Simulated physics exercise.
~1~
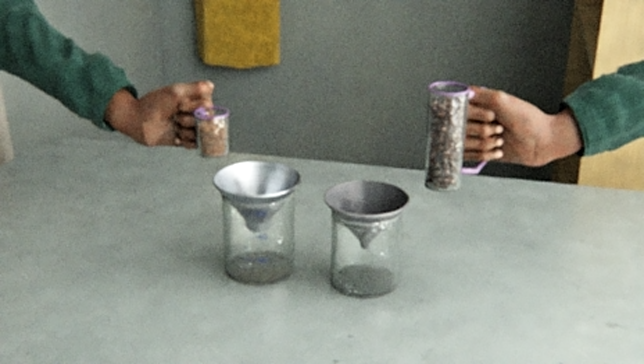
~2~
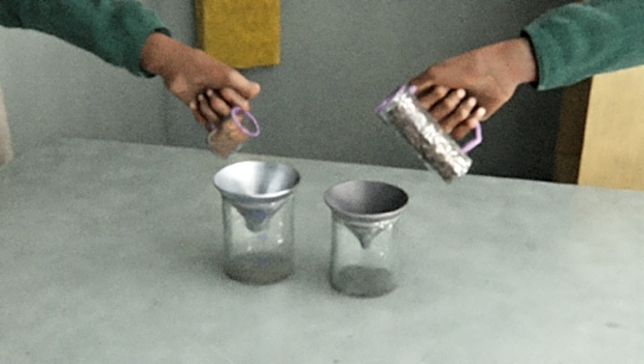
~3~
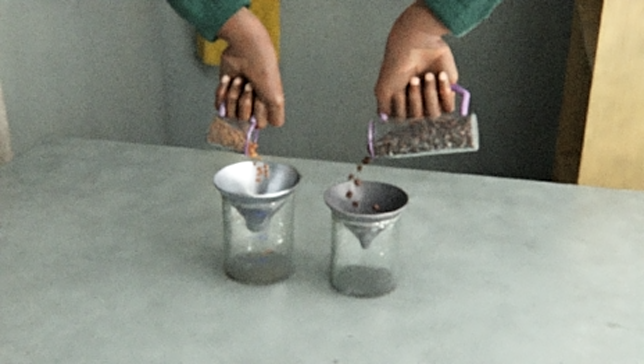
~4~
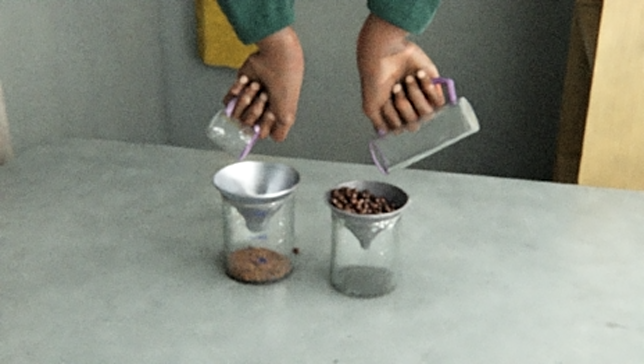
Two hands in dark green sleeves hold clear cups with purple rims and handles, a small one at left and a taller one at right, above a pale grey table seen from the front and slightly above. Below them, two metal funnels, the left brighter, sit in glass jars. The hands move inward and tip the cups, and orange-brown grains and larger dark brown pieces begin to fall. The left grains run through and settle in their jar. The right pieces heap up in the funnel, blocking it, with none below and a stray few beside the jar.
